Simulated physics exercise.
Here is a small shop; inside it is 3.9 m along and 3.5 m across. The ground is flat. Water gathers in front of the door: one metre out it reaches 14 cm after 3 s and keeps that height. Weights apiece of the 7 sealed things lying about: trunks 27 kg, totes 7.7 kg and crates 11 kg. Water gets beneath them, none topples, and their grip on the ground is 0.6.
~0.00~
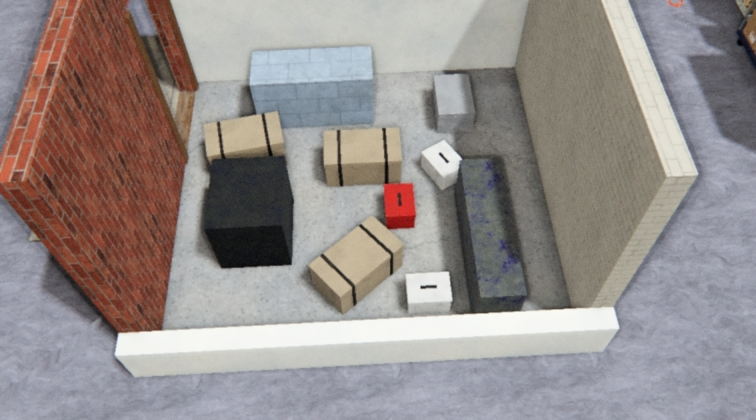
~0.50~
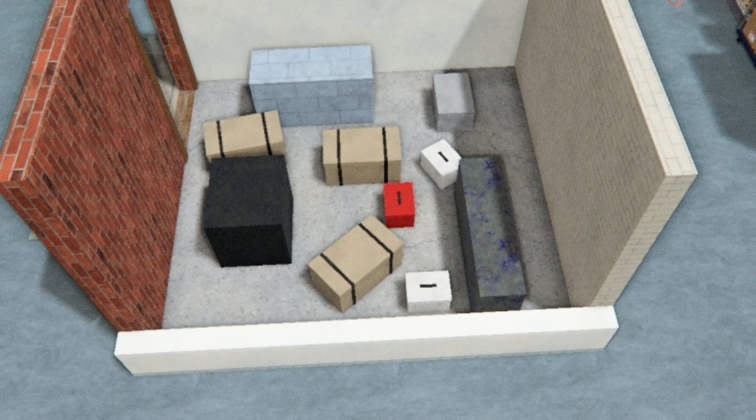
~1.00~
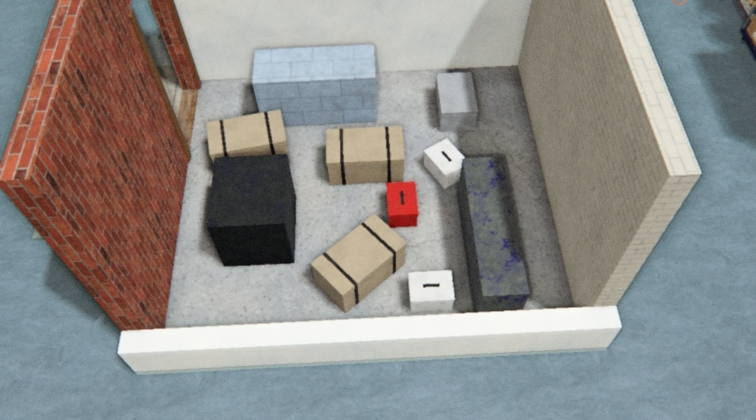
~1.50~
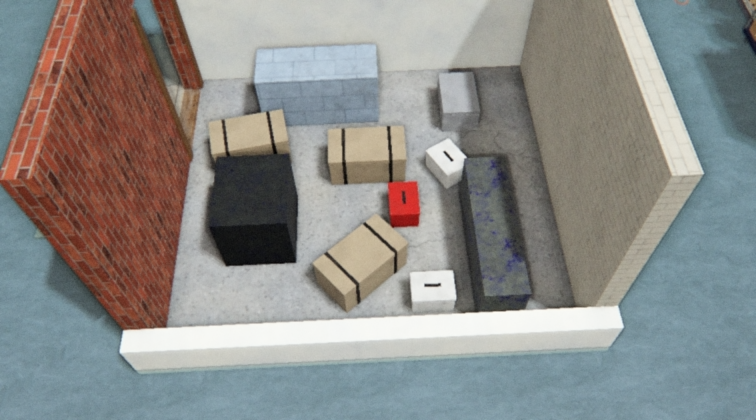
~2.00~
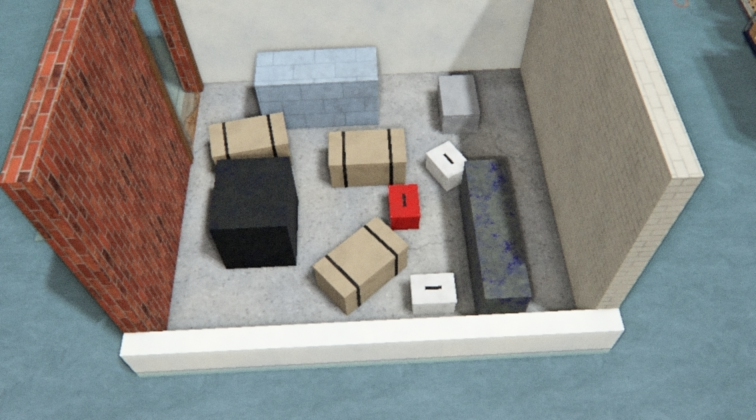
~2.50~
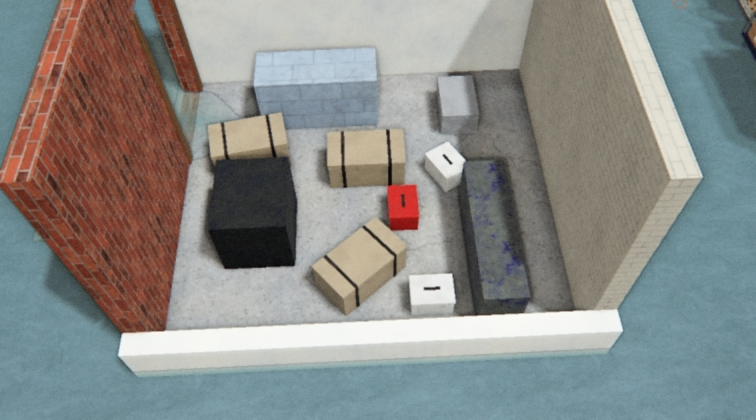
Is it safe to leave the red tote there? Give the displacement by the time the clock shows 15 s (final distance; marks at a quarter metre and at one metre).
The red tote stays put.
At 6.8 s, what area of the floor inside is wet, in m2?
Some 6.5 m2.
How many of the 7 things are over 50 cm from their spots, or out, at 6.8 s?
0 of them.
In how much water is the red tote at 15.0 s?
About 7 cm.
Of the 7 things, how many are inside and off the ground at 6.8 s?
0 of them.
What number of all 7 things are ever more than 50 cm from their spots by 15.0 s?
That makes 1.
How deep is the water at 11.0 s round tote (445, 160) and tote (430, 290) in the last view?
About 4 and 4 cm.
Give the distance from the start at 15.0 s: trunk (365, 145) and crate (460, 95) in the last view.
In that order: 0 cm, 60 cm.
After 3.5 s the red tote is near (403, 201), 0.0 m from its start, aground; 0 afloat.
After 6.8 s the red tote is near (403, 201), 0.0 m from its start, aground; 0 afloat.
After 11.0 s the red tote is near (403, 201), 0.0 m from its start, aground; 1 afloat.
After 15.0 s the red tote is near (396, 203), 0.1 m from its start, afloat; 4 afloat.
